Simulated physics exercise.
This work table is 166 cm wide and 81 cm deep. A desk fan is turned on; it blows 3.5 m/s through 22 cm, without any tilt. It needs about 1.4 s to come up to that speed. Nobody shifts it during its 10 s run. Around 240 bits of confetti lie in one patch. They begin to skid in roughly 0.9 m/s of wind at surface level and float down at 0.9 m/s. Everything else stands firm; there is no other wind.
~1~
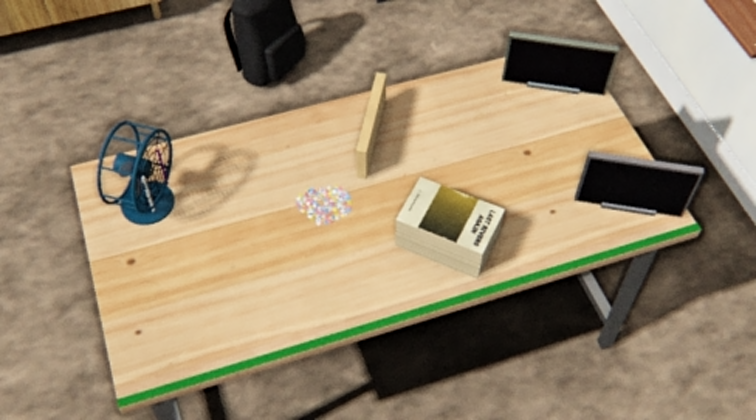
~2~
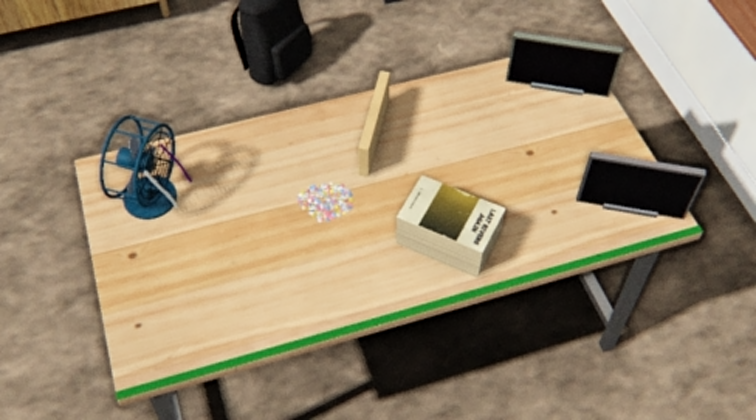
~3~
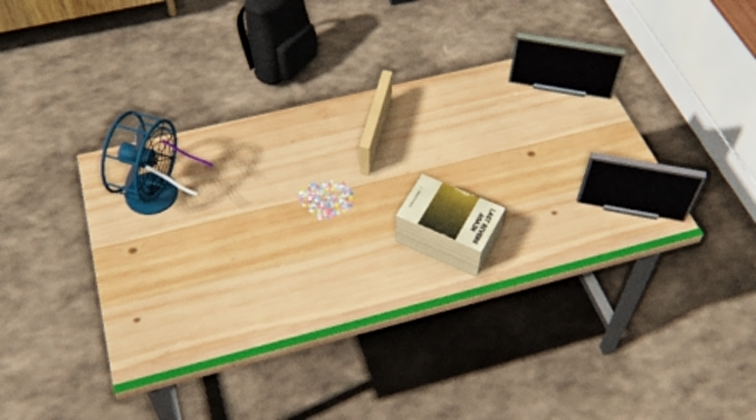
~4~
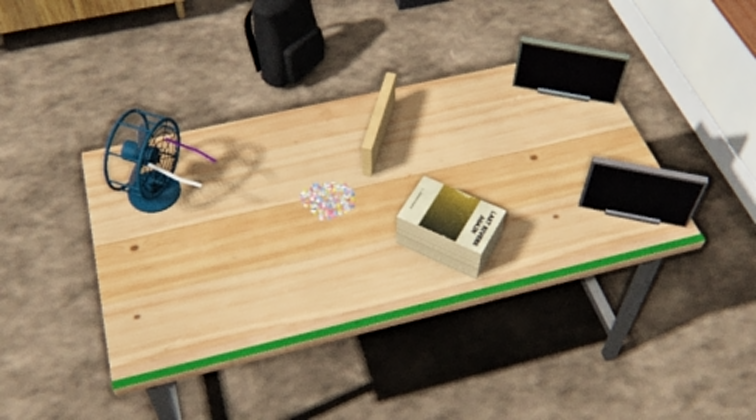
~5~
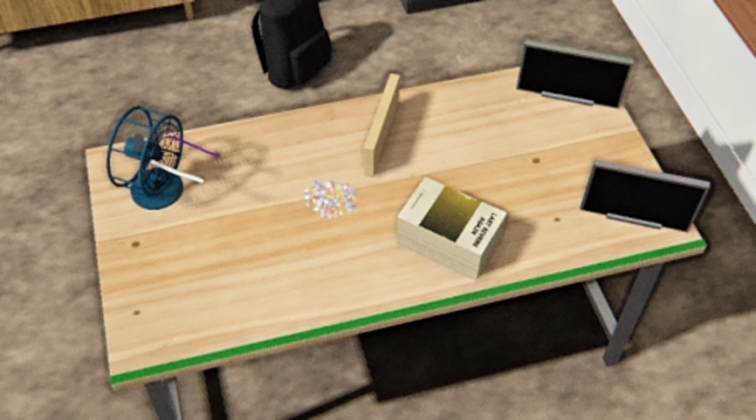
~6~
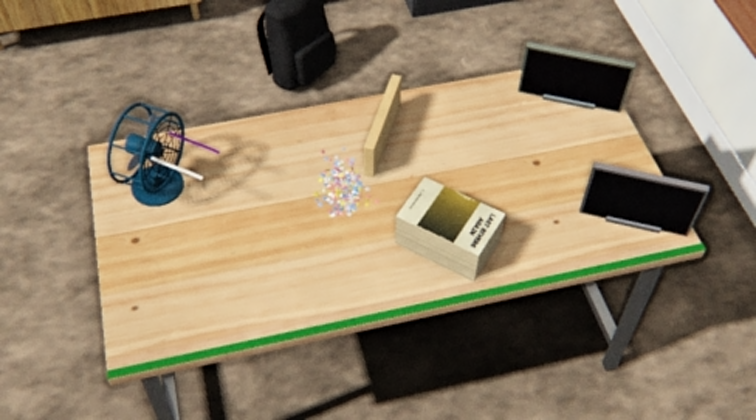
To begin with, a patch of colourful confetti lies still on a wooden work table with a blue desk fan, an upright board, a thick book and two dark screens. Ribbons at the fan stream out towards the confetti, and then many of the bits stir and shift slightly rightward, away from the fan.
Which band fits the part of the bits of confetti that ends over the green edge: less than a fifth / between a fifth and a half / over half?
Of the bits of confetti, not even a fifth end over the green edge.
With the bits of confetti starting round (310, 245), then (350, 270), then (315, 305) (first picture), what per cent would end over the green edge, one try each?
In that order: 80 %, 100 %, 80 %.
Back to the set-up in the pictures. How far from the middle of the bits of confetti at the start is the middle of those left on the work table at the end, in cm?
Roughly 45 cm.
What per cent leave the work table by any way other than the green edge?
Near 2 %.
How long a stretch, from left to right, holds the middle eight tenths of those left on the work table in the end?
Roughly 60 cm.
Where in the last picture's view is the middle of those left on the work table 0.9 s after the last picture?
Near (434, 128).
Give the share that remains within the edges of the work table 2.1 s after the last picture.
About 100 %.
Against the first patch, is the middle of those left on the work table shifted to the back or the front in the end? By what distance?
Towards the back, some 20 cm.
Then, 0.9 s after the last picture, 0 % are over the green edge; the middle of those still in play is near (434, 128); 32 % have settled or left.
Then, 2.1 s after the last picture, 0 % are over the green edge; the middle of those still in play is near (438, 120); 37 % have settled or left.
Then, 4.4 s after the last picture, 0 % are over the green edge; the middle of those still in play is near (438, 120); 41 % have settled or left.
Then, 8.9 s after the last picture, at the end, 0 % are over the green edge; the middle of those still in play is near (438, 120).
